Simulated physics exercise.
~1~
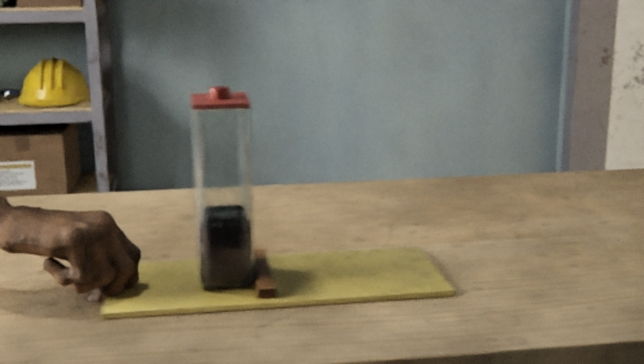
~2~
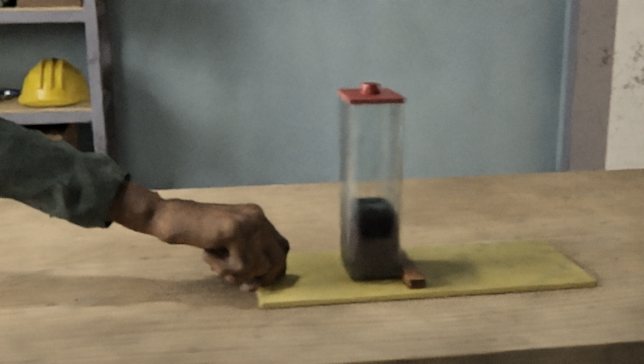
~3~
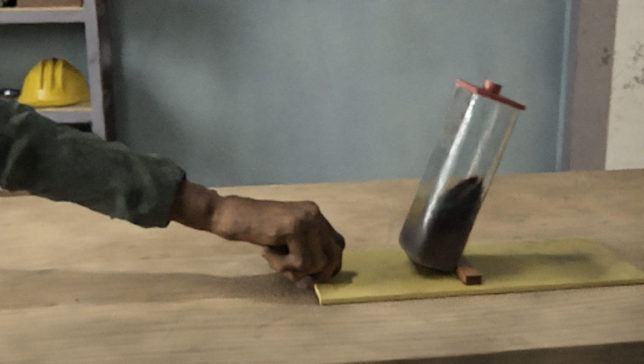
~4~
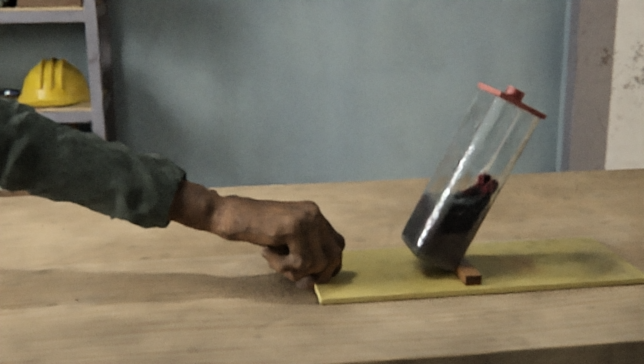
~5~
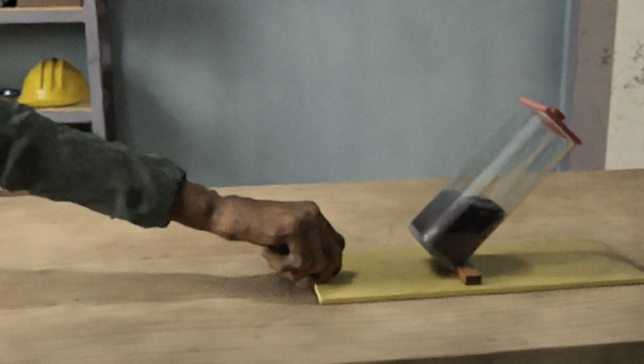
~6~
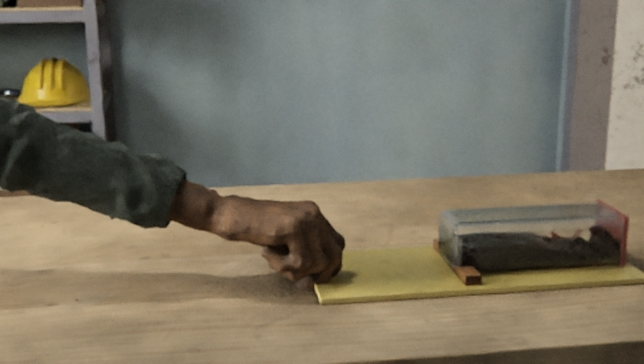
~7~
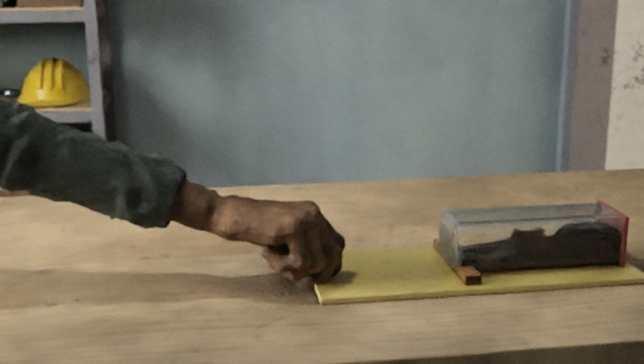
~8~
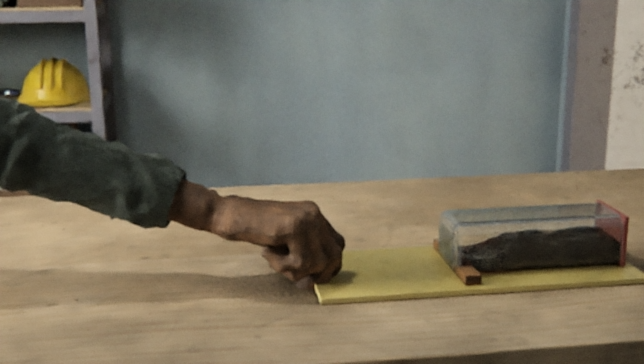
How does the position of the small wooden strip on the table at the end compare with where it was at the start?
The strip ends up well to the right of where it began, and very slightly farther back on the table, having travelled with the yellow board.
